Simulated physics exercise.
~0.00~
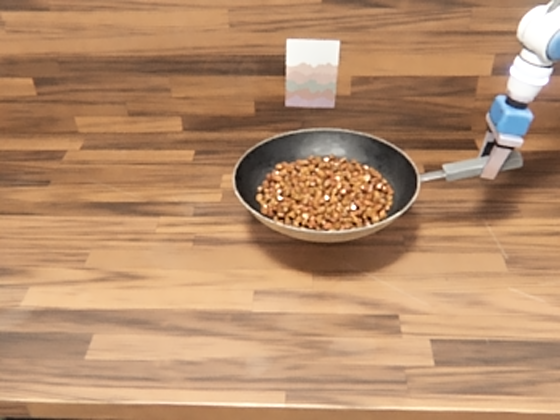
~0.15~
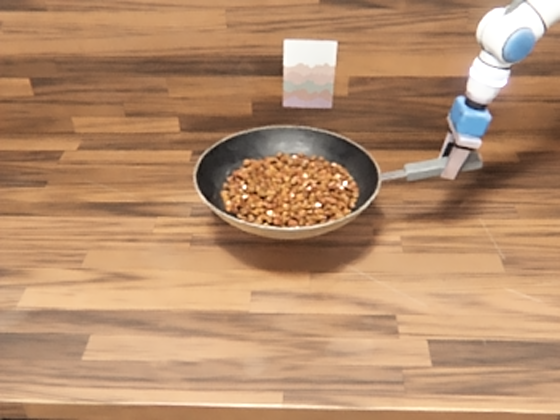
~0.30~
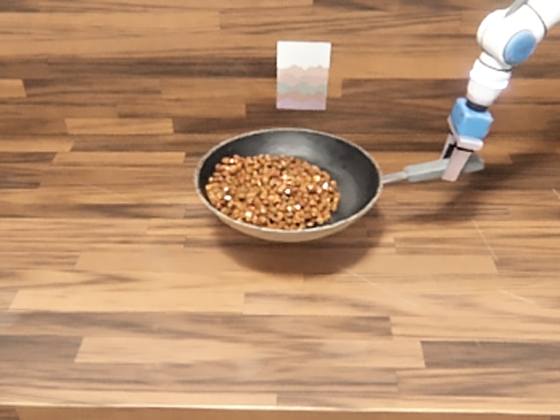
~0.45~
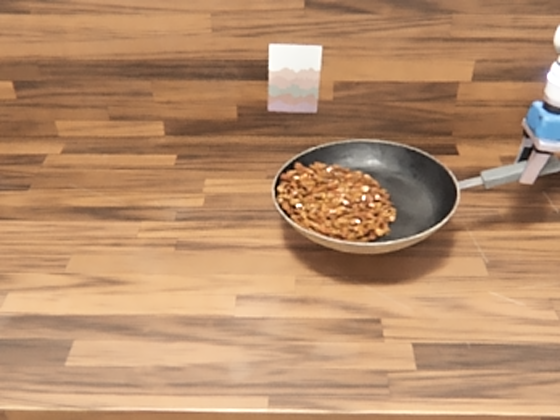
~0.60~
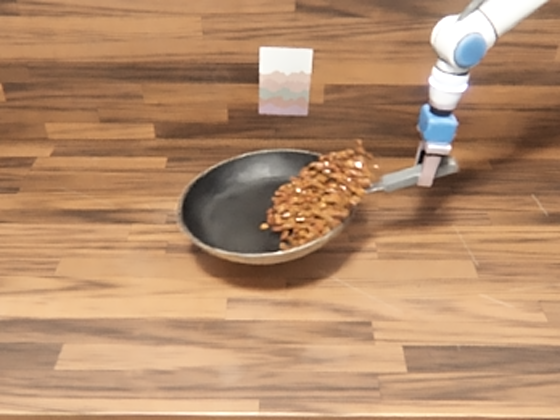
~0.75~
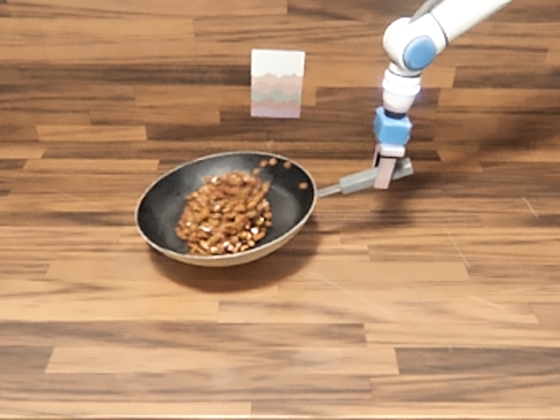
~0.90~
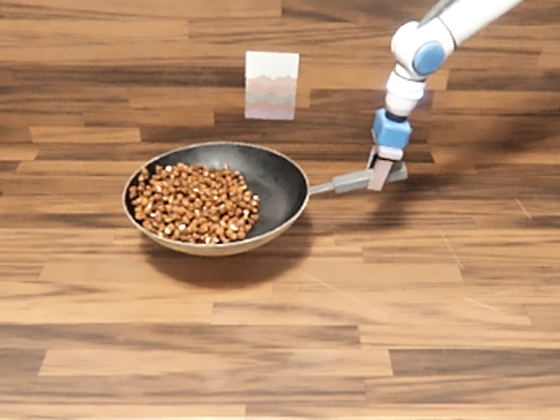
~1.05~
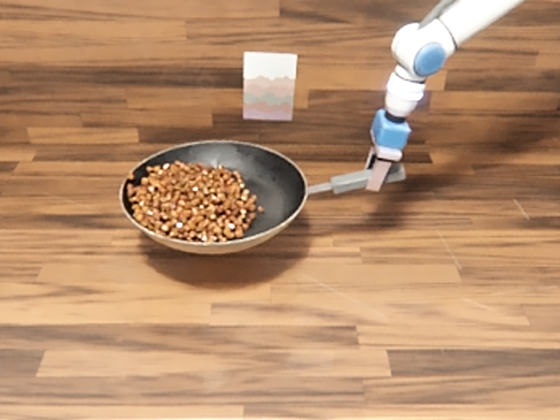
Frying pan of small brown pellets being jerked right then left by a robot arm, tossing the pellets, which settle inside.
